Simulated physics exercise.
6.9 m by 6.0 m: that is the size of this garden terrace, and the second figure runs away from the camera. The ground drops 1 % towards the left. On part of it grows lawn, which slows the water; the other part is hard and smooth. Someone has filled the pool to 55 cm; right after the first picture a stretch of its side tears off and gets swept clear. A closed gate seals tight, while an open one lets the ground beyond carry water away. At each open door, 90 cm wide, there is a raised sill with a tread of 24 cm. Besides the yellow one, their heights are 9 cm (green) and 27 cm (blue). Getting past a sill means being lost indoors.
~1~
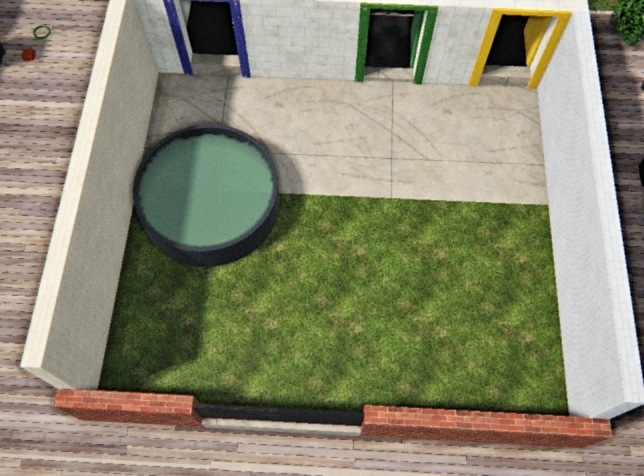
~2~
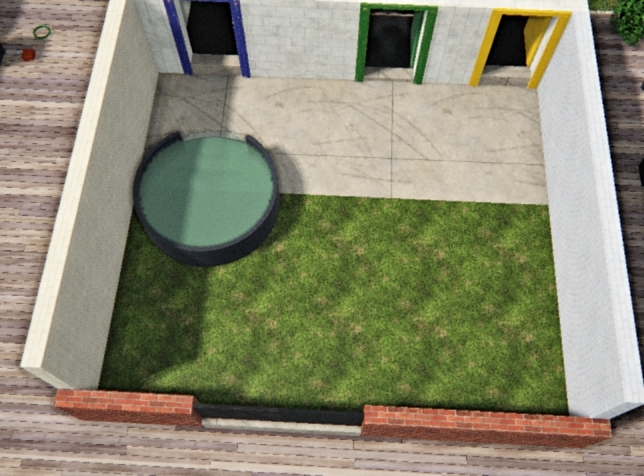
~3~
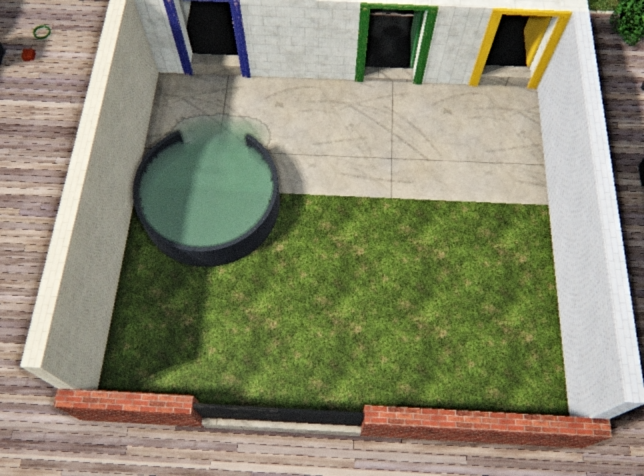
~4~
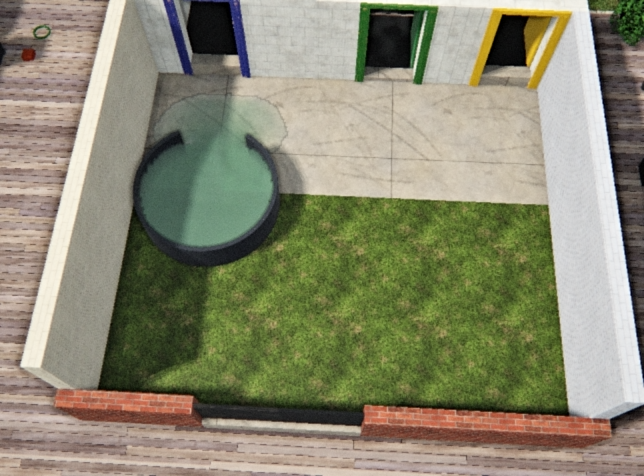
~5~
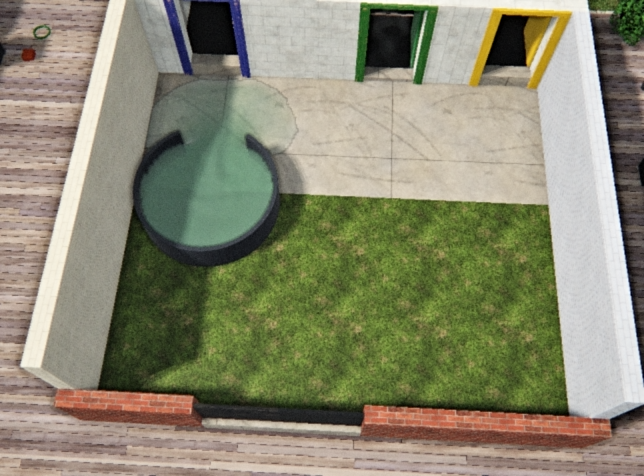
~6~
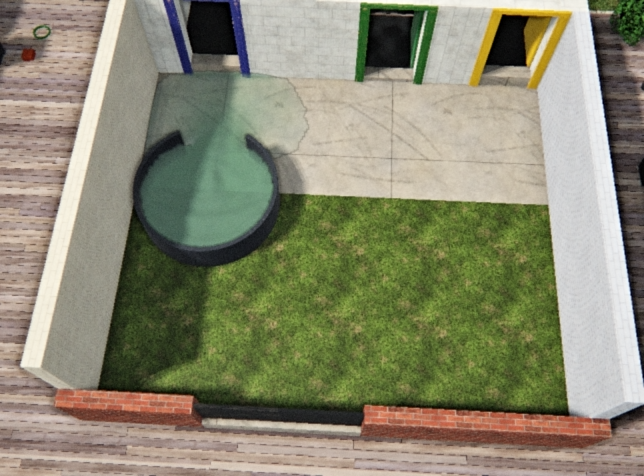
Water pouring through a gap in the far side of a round dark-rimmed pool, spreading across pale paving beside a lawn.
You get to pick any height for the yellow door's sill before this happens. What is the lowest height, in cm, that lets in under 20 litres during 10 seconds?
About 6.5 cm.
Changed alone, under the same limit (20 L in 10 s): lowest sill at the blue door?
Blue: 29 cm.
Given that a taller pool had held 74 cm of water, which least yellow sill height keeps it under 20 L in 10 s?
Minimum height: Approx. 10.5 cm.
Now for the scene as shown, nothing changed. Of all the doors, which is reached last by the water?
I'd go with the yellow door.
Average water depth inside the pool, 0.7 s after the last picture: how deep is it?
About 38 cm.
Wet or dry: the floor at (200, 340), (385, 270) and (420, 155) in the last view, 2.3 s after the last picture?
Untouched; untouched; soaked.
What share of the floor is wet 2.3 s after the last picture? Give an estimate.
Near 30 per cent of the open floor.
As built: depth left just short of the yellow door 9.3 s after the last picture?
Roughly 7.0 cm deep.
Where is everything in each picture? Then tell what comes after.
In the first picture, still water, 55 cm deep, in the pool at (206, 187); the yellow door at (517, 49) is dry.
In the second picture, the front is at a hidden place, 0.3 m from the gap on the far side; 0.3 m2 of floor is wet, 55 cm left at the back.
In the third picture, water pours out on the far side and has run 0.7 m, to (252, 122); about 9 cm deep outside, 55 cm at the back.
In the fourth picture, the front is at (254, 100), 1.1 m from the gap on the far side; 2.0 m2 of floor is wet, 55 cm left at the back.
In the fifth picture, the gap is on the far side, the front 1.4 m out at (263, 86); the back of the pool holds 55 cm.
In the sixth picture, the gap is on the far side, the front 1.7 m out at (176, 75); the back of the pool holds 53 cm; 3.7 m in a straight line remain to the yellow door at (517, 49).
Then, 0.7 s after the last picture water covers 15 % of the floor, deepest (41 cm) near (159, 74); it has not reached the yellow door.
Then, 2.3 s after the last picture water covers 30 % of the floor, deepest (30 cm) near (159, 74); 3 cm at the yellow door, 0 litres in over its 26 cm sill.
Then, 9.3 s after the last picture water covers 90 % of the floor, deepest (10 cm) near (145, 150); 7 cm at the yellow door, 0 litres in over its 26 cm sill.
At the yellow door as built, the water peaked near 10 cm, 6.1 s after the last picture.
Run again over the same 10 s with other heights there, 34 litres in over 5.5 cm, 13 litres over 7.5 cm. The limit of 20 litres is kept from about 6.5 cm up.
